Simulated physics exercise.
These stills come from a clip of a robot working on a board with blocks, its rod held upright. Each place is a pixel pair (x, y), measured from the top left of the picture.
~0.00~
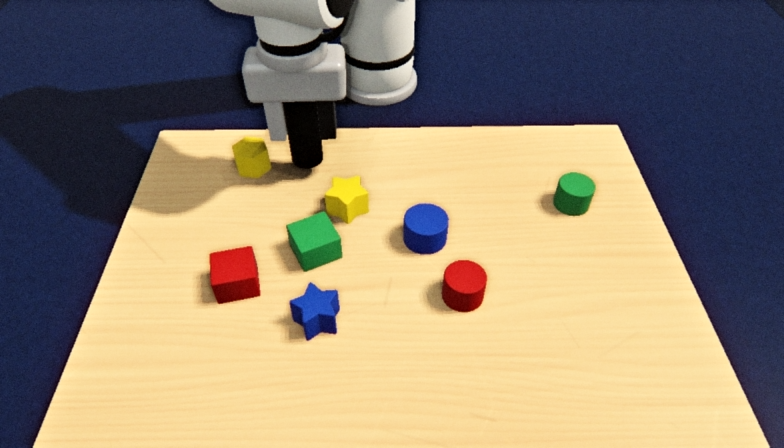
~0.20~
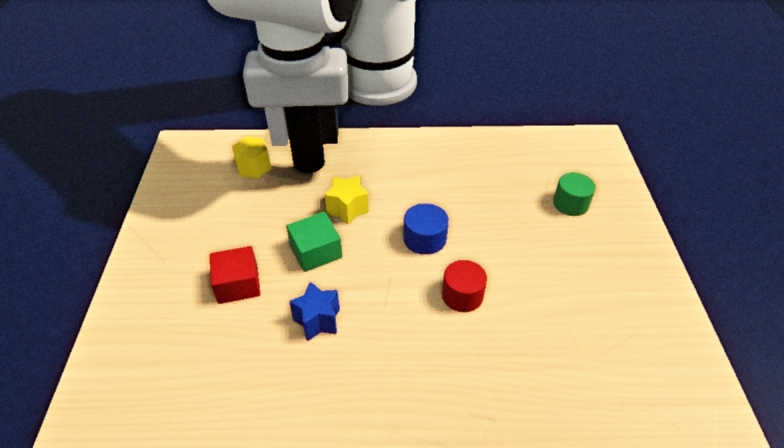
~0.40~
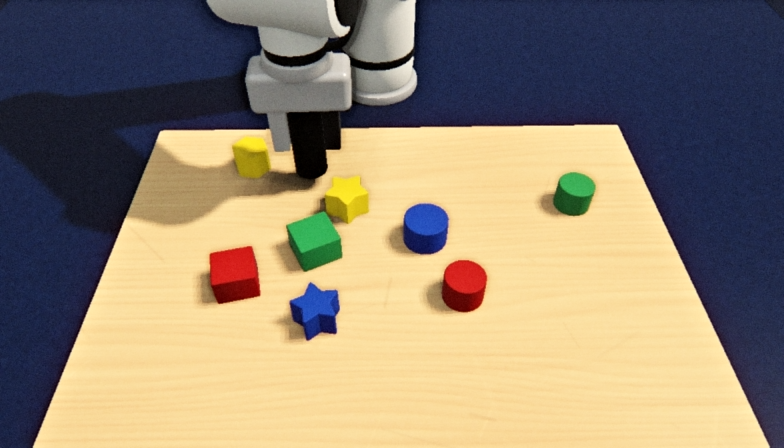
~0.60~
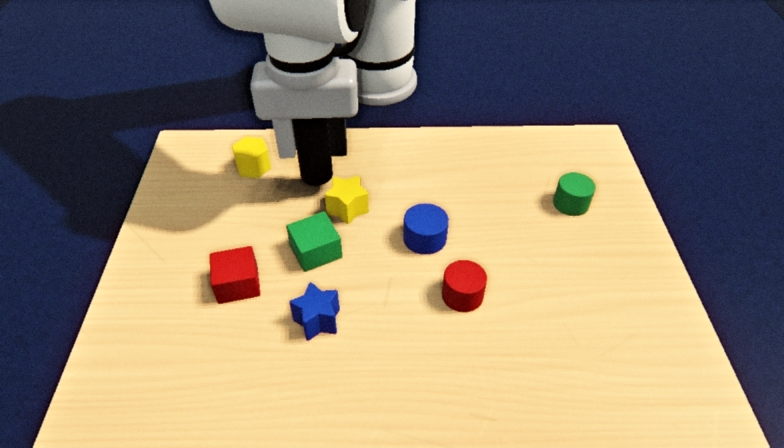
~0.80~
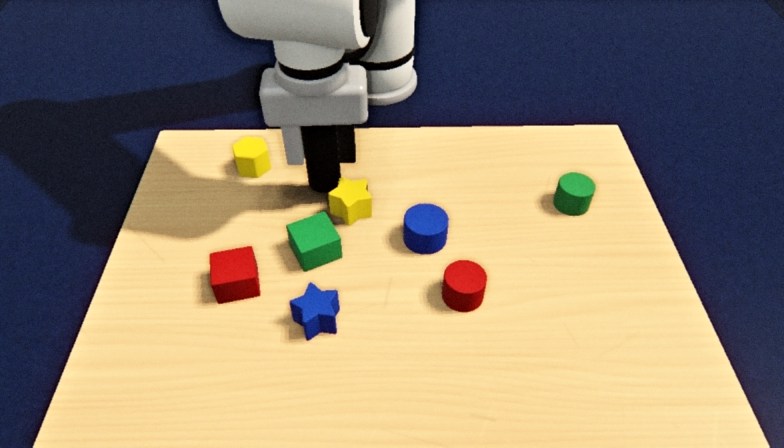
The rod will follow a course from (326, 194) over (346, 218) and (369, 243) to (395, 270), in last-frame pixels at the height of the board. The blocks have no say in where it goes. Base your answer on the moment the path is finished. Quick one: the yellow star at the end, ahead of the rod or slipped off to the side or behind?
It falls back or aside.
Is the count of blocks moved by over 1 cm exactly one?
No, it doesn't check out.
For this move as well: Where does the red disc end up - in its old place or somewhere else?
It is untouched.
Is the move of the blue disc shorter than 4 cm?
Yes, I think so.
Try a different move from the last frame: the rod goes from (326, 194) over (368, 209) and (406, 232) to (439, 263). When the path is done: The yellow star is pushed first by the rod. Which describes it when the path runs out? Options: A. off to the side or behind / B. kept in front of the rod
Choice B: Kept in front of the rod.
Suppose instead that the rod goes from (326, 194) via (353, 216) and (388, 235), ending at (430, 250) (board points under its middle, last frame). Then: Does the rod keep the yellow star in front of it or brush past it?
I'd say the yellow star is still out in front of the rod at the end.
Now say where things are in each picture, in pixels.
The first frame shows rod's lower end at (308, 159); green square block at (313, 231); yellow star at (346, 188); blue disc at (426, 218); red disc at (466, 276).
The second frame shows rod at (309, 163); blocks still.
The third frame shows rod at (312, 169); blocks still.
The fourth frame shows rod at (317, 175); blocks still.
The fifth frame shows rod at (325, 182); green square block at (313, 231); yellow star at (351, 190); blue disc at (426, 218); red disc at (466, 276).
What follows on the original path. One third of the way, rod at (346, 207); yellow star at (377, 206).
Two thirds of the way, rod at (369, 232); yellow star at (401, 214), turned 45° anticlockwise; blue disc at (442, 220).
At the end, rod at (395, 258); green square block still; yellow star at (407, 220), turned 80° anticlockwise; blue disc at (451, 218); red disc still.
